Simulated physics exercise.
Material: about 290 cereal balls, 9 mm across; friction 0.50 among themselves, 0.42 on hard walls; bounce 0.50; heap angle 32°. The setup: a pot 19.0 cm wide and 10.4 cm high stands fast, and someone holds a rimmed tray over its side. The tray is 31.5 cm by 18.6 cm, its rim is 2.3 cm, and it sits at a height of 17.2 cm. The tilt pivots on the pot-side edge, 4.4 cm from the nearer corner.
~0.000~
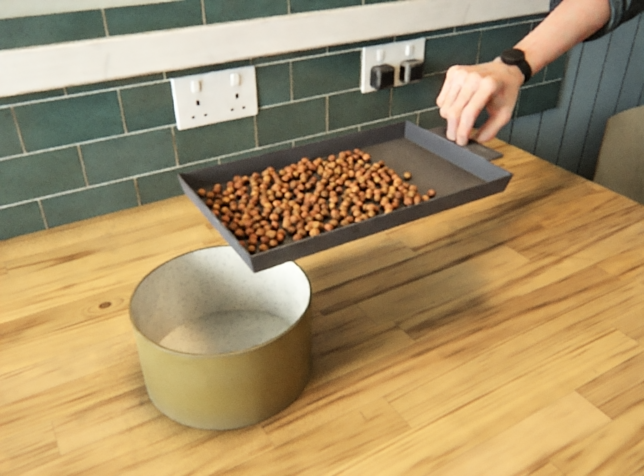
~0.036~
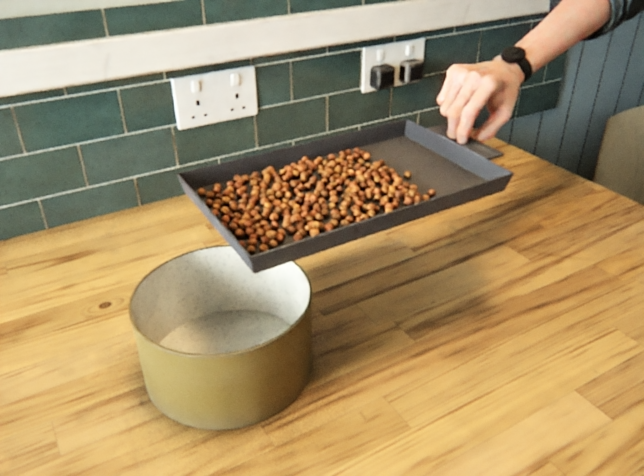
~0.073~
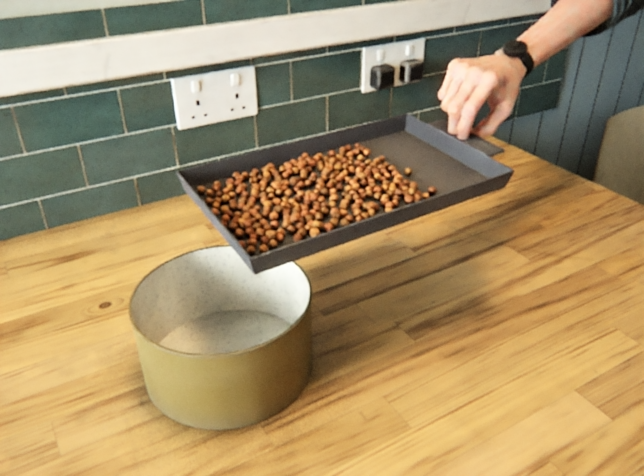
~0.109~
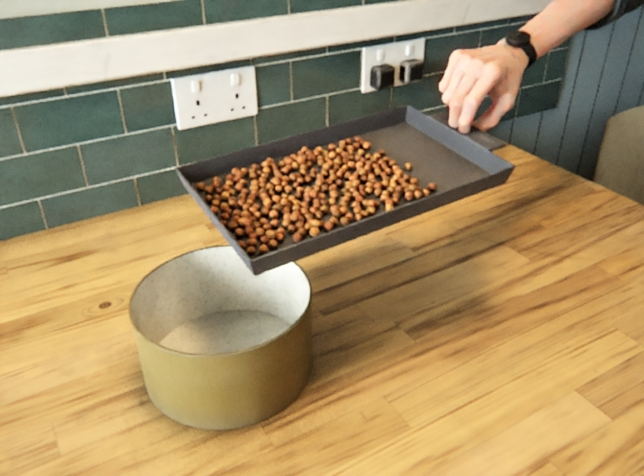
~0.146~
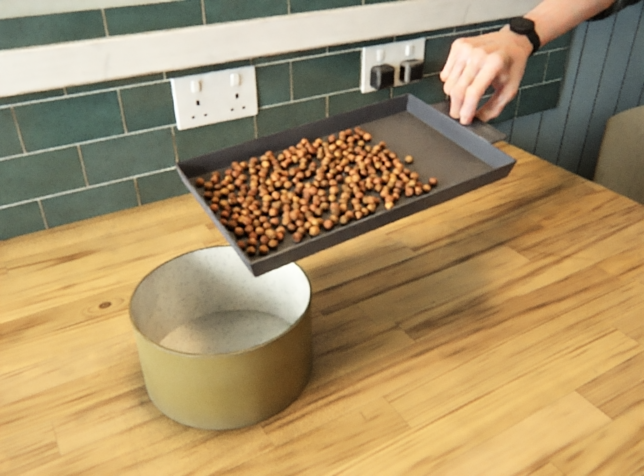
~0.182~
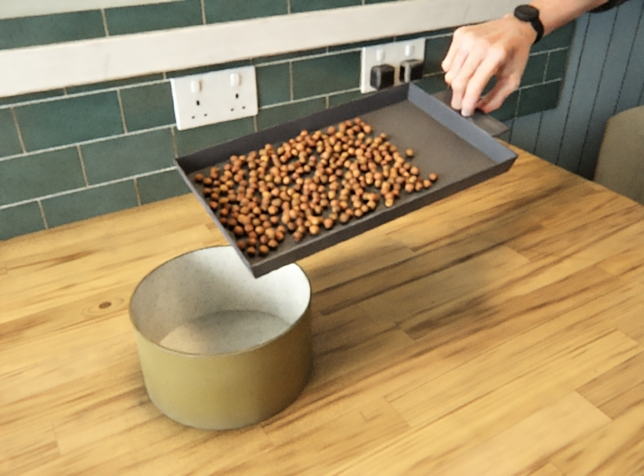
A dark grey rimmed tray of small round brown pieces is held by a hand with a black wristwatch, reaching in from the upper right. Seen from slightly above, an olive-green pot with a pale interior stands at left on a wooden worktop, before green tiles and white sockets. The hand gradually raises the tray's right side, tilting it leftward, while the pot and view stay still.
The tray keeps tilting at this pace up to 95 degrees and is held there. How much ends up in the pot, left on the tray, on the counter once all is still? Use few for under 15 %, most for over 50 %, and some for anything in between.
Pot: Some, tray: Few, counter: Most.
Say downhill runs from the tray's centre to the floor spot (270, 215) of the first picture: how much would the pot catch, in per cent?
80 %.
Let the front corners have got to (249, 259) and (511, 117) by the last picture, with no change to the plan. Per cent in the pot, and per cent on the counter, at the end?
Pot: 65, counter: 35.
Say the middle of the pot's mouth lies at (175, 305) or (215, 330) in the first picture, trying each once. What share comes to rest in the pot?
Near 15 and 65 percent, one try each.
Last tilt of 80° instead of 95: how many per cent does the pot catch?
In that case, near 0 percent.
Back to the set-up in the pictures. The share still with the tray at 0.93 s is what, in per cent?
Some 100 per cent of the load.
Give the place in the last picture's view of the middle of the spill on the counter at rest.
Somewhere around (321, 447), I'd say.
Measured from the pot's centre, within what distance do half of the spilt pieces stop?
Distance: Around 18 cm.
After 0.63 s, tilt 51 degrees; the tray holds 100 %, the pot 0 %.
After 0.93 s, tilt 78 degrees; the tray holds 100 %, the pot 0 %.
Then, at 1.33 s, tilt 95 degrees; the tray holds 15 %, the pot 25 %.
In the end, at 2.2 s, pot 40 %, tray 0 %, counter 60 %.
